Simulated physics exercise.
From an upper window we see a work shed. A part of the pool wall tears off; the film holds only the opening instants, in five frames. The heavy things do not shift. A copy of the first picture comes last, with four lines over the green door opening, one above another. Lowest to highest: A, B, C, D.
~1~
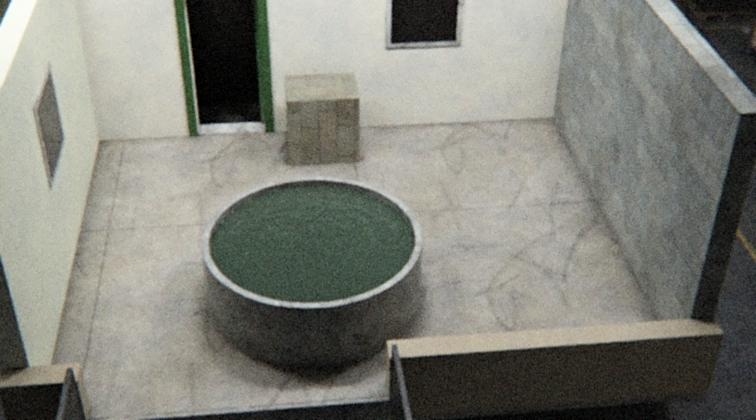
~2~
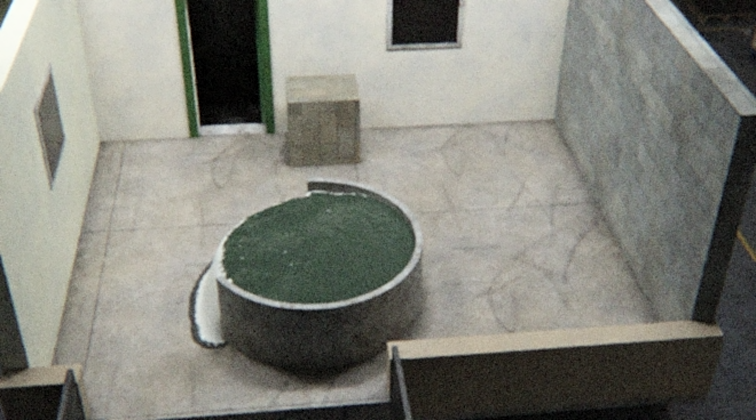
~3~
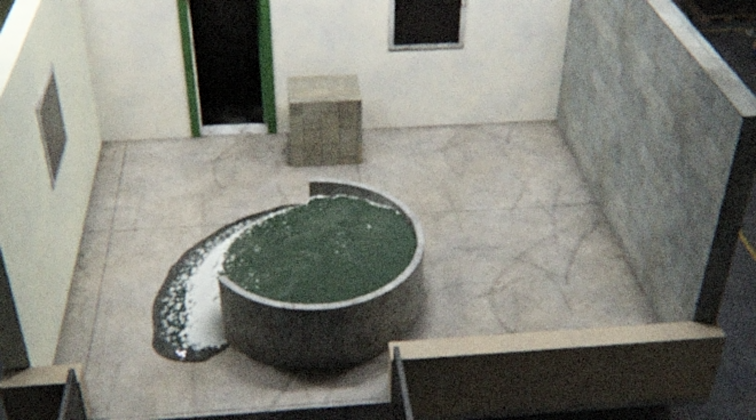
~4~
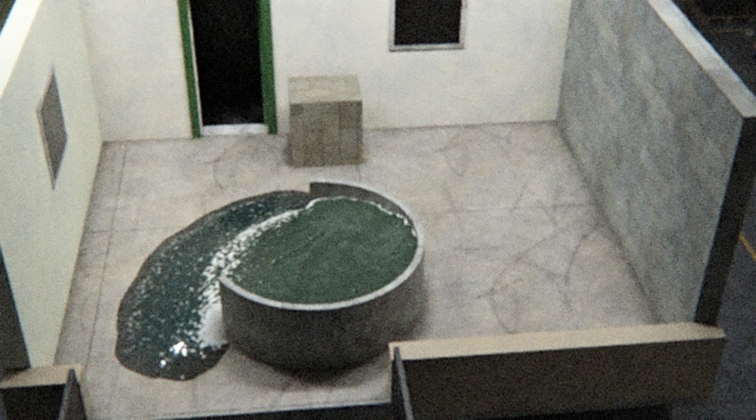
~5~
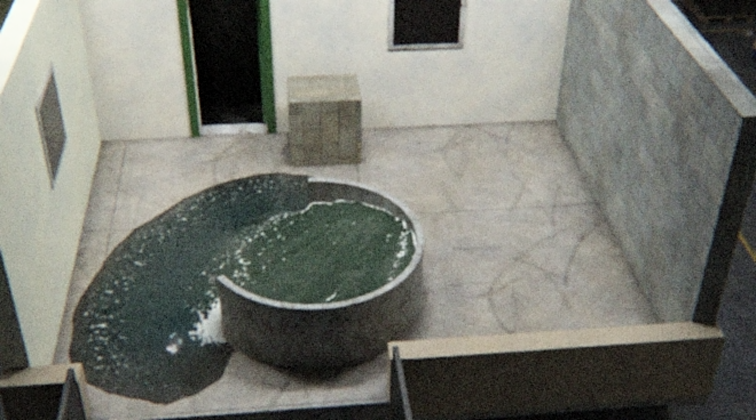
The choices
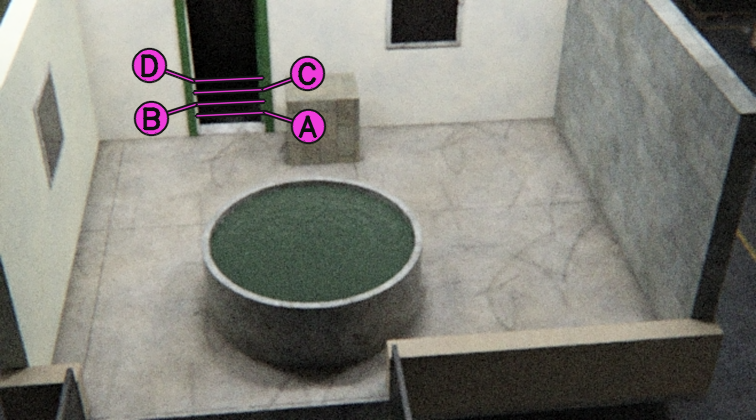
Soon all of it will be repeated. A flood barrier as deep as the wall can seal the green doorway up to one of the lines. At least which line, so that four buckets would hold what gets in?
Height A.
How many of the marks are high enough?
All of them.
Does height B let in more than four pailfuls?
No, that is safe.
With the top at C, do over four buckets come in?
No, that is safe.
On the marked copy, A at (230, 114); B at (230, 102); C at (229, 91); D at (227, 79); from the bottom up A, B, C, D.
Choosing A, a splash gets over, under a bucket.
Choosing B, nothing gets over.
Choosing C, nothing gets over.
Choosing D, nothing gets over.
